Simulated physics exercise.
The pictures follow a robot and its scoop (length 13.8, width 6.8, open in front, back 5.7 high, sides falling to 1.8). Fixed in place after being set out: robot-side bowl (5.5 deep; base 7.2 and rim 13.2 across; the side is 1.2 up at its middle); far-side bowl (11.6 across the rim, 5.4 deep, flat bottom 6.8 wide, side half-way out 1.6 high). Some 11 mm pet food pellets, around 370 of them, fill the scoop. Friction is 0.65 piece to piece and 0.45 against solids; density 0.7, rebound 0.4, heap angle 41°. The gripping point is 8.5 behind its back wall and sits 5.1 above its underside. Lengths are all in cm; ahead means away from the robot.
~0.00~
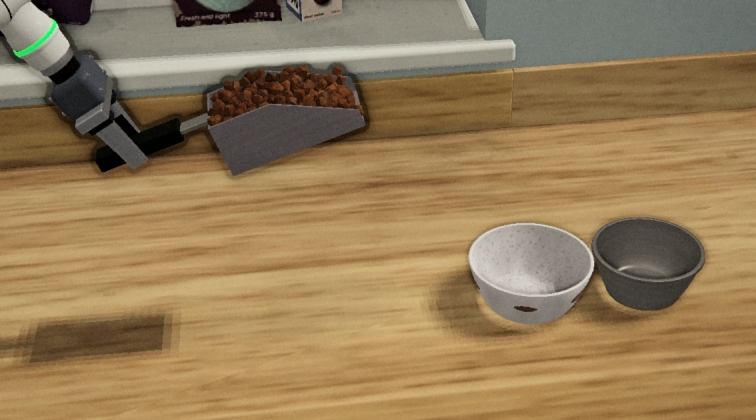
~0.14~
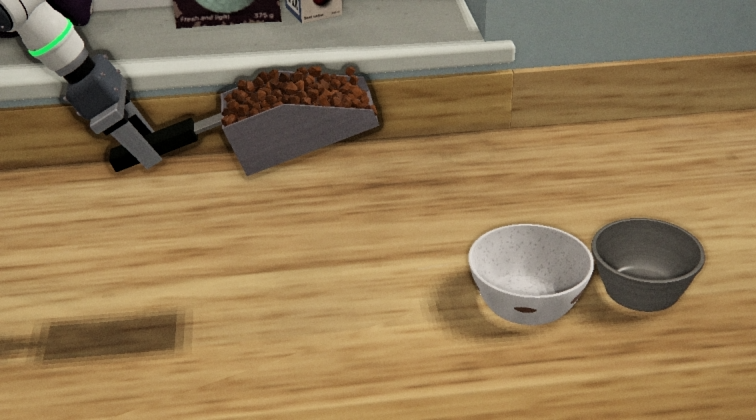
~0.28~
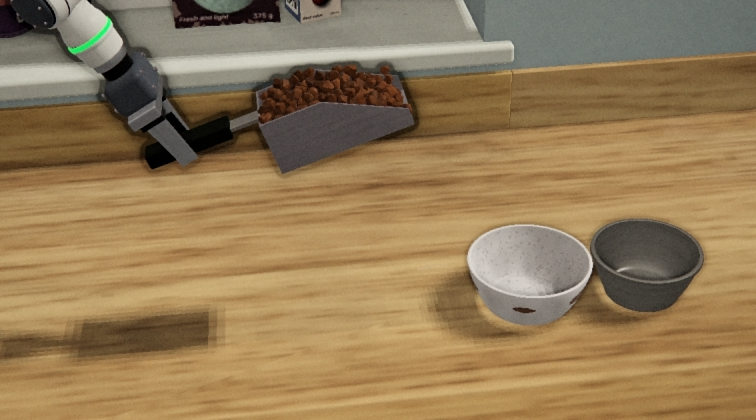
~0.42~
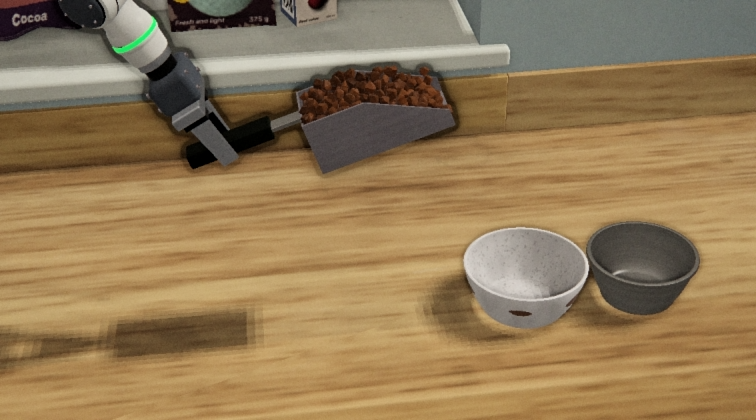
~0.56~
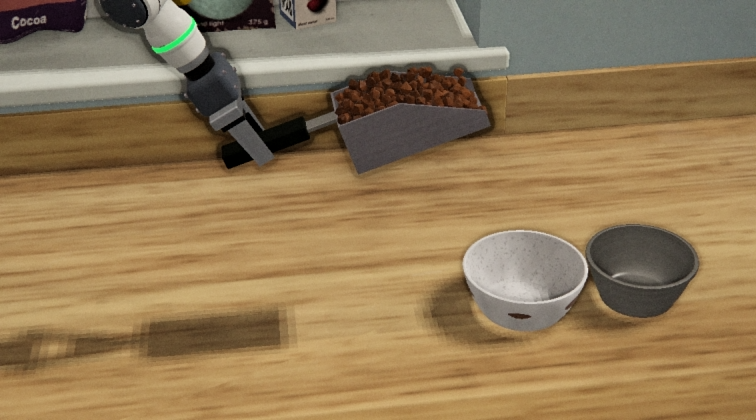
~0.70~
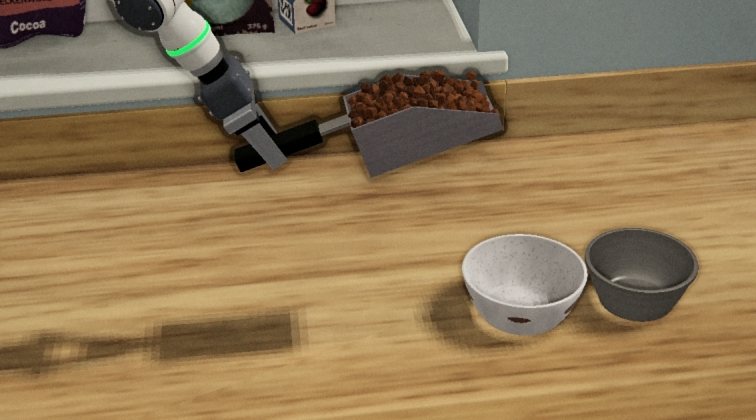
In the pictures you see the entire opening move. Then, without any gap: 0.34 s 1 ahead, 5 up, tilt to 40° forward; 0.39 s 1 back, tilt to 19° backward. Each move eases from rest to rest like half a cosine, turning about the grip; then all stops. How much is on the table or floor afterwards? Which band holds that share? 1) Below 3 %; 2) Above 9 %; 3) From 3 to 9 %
The answer is 2.
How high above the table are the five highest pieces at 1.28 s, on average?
30 cm, more or less.
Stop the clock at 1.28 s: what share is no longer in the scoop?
Roughly 40 per cent by then.
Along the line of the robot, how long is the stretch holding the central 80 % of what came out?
The stretch is some 26 cm.
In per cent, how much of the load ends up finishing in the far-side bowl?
Roughly 5 percent.
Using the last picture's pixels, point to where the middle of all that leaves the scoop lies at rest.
Around (490, 309) in the last view.
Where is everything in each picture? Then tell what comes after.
In the first frame, scoop floor at (283, 134), tilted 19° backward; upper third of the load around (281, 95), from x 215 to 360, top at y 70; 374 on the scoop.
In the second frame, scoop floor at (296, 134), tilted 19° backward; upper third of the load around (294, 95), from x 225 to 375, top at y 70.
In the third frame, scoop floor at (331, 133), tilted 19° backward; upper third of the load around (329, 94), from x 265 to 410, top at y 70.
In the fourth frame, scoop floor at (371, 133), tilted 18° backward; upper third of the load around (370, 95), from x 305 to 450, top at y 70.
In the fifth frame, scoop floor at (405, 134), tilted 18° backward; upper third of the load around (405, 95), from x 340 to 485, top at y 70.
In the sixth frame, scoop floor at (418, 137), tilted 18° backward; upper third of the load around (418, 99), from x 355 to 495, top at y 75; 374 on the scoop.
After 0.99 s, tilted 37° forward, highest piece 24 above the table; 320 on the scoop, 7 in the robot-side bowl, 2 on the table or floor, 45 in flight or on a rim.
After 1.28 s, level, highest piece 30 above the table; 218 on the scoop, 88 on the table or floor, 39 in the robot-side bowl, 29 in flight or on a rim.
After 1.63 s, tilted 19° backward, highest piece 33 above the table; 200 on the scoop, 91 on the table or floor, 56 in the robot-side bowl, 23 in the far-side bowl, 4 in flight or on a rim.
After 2.68 s, tilted 19° backward, highest piece 33 above the table; 199 on the scoop, 94 on the table or floor, 58 in the robot-side bowl, 23 in the far-side bowl.
At rest, 199 on the scoop, 94 on the table or floor, 58 in the robot-side bowl, 23 in the far-side bowl. That is 25 % on the table or floor.
